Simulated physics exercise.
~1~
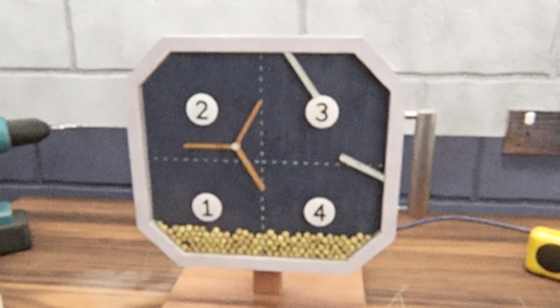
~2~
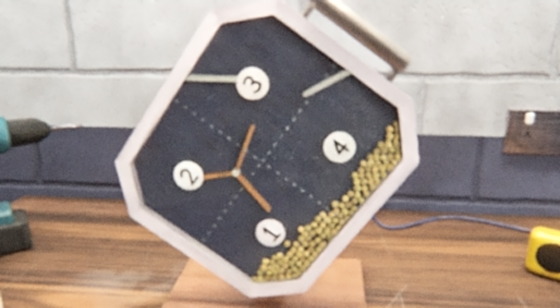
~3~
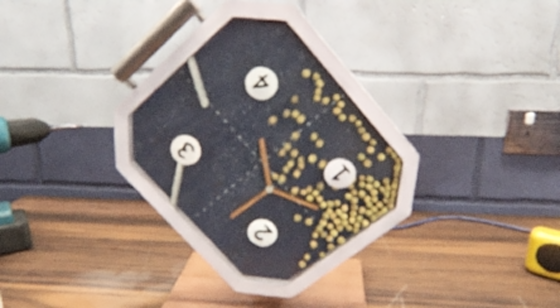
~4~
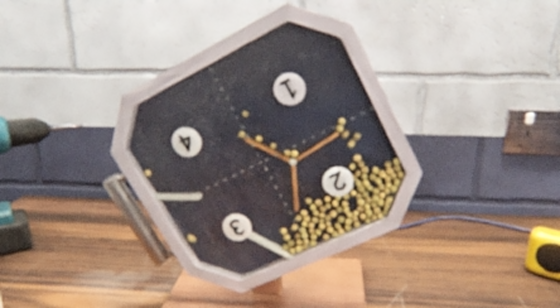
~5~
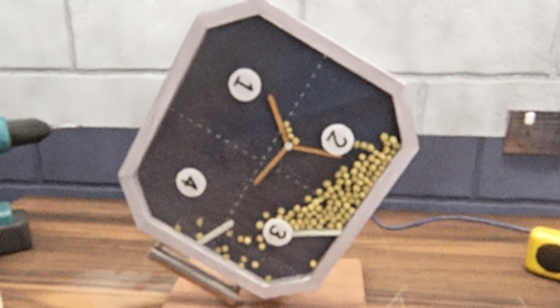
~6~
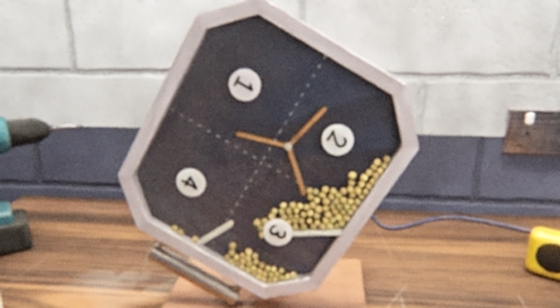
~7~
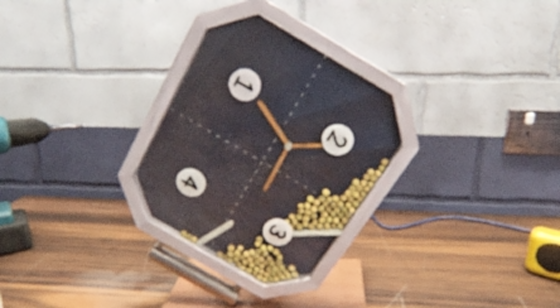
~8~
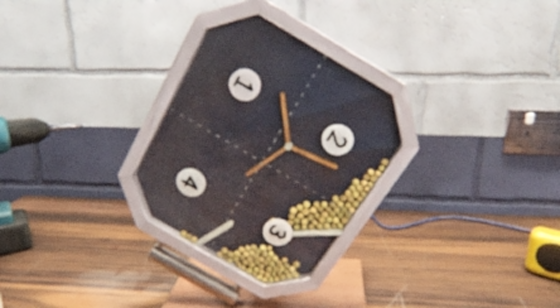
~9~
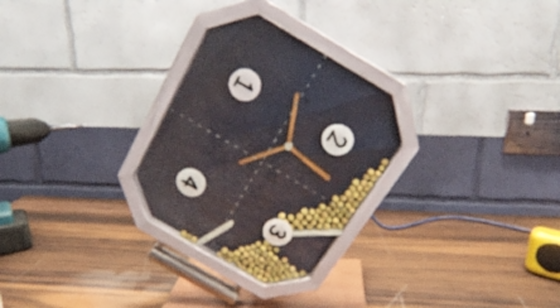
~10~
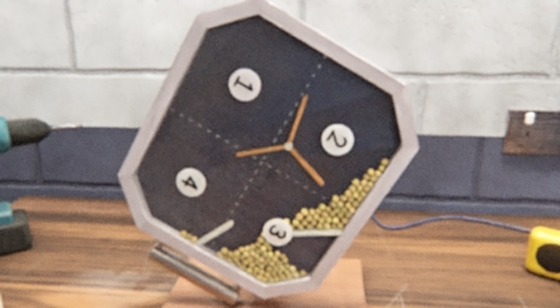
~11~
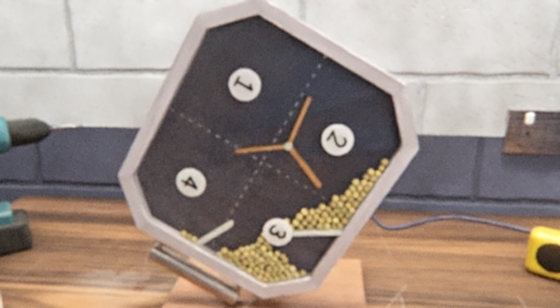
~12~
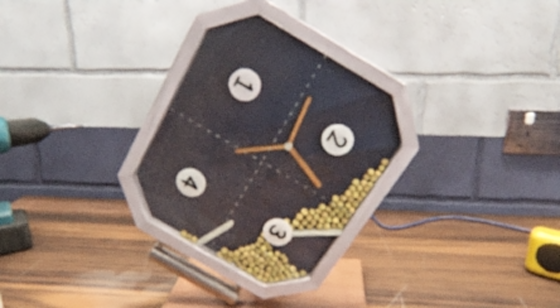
The flat eight-sided case of pale beans turned anticlockwise on its stand, sending the beans tumbling from quarter to quarter past a spinning three-armed piece, then stopped tilted, with most of them piled around the number three at the bottom.
